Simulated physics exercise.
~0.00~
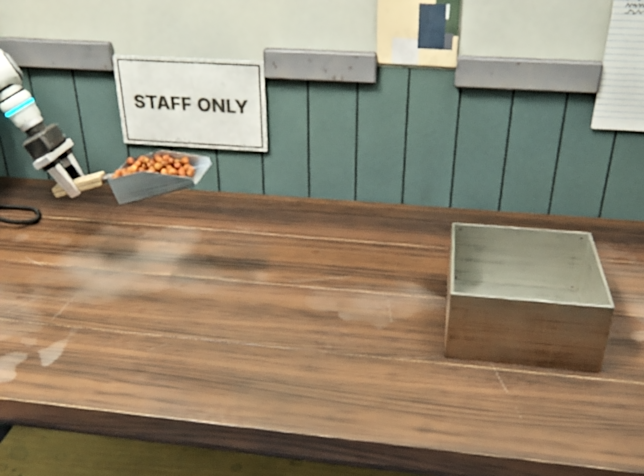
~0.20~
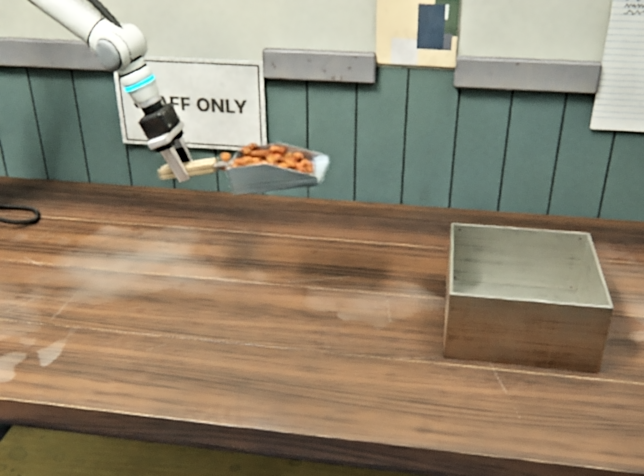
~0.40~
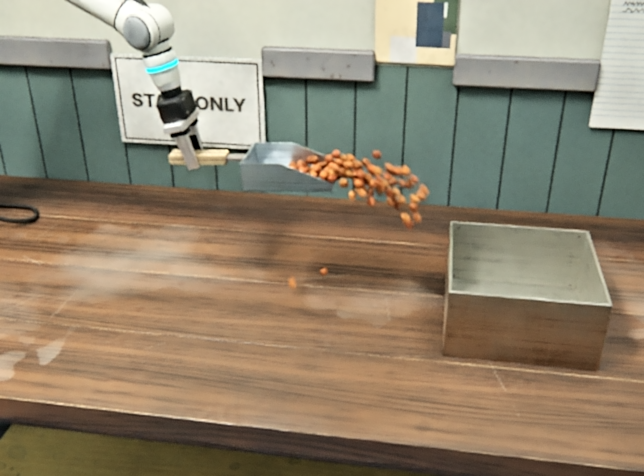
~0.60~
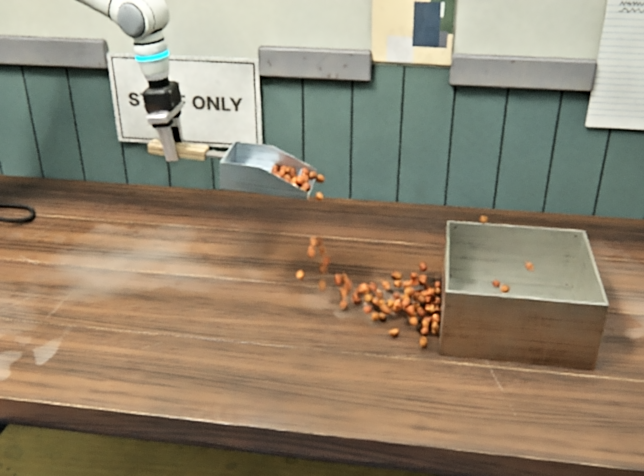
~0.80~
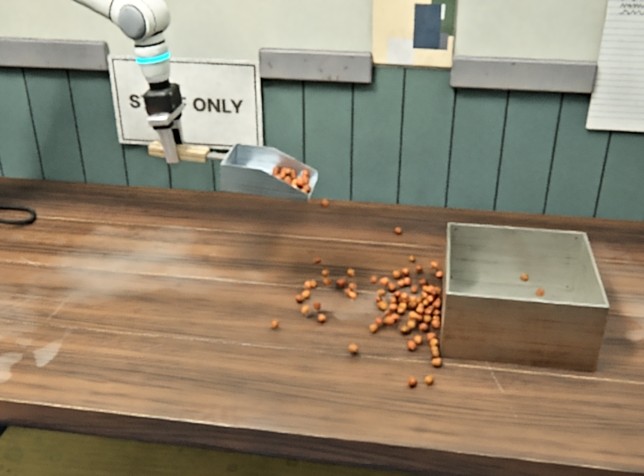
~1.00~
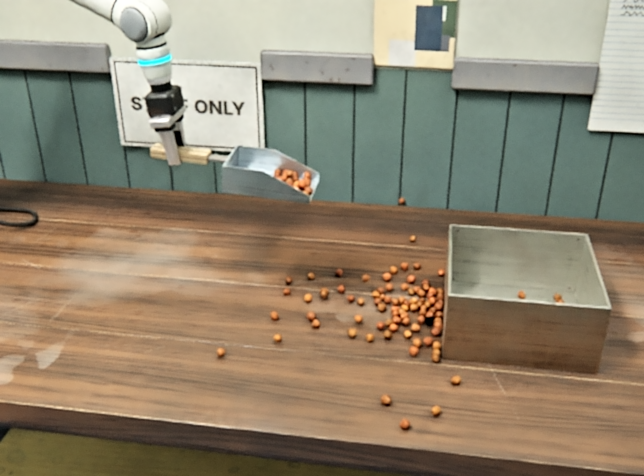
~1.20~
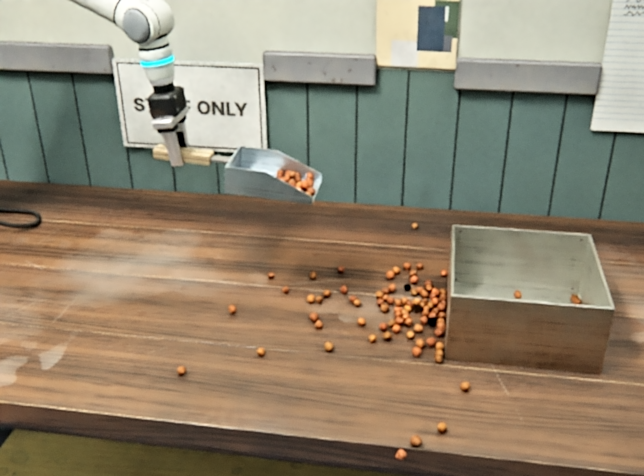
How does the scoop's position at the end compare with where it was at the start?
At the end the scoop is farther to the right, closer to the metal bin, at about the same height as at the start.
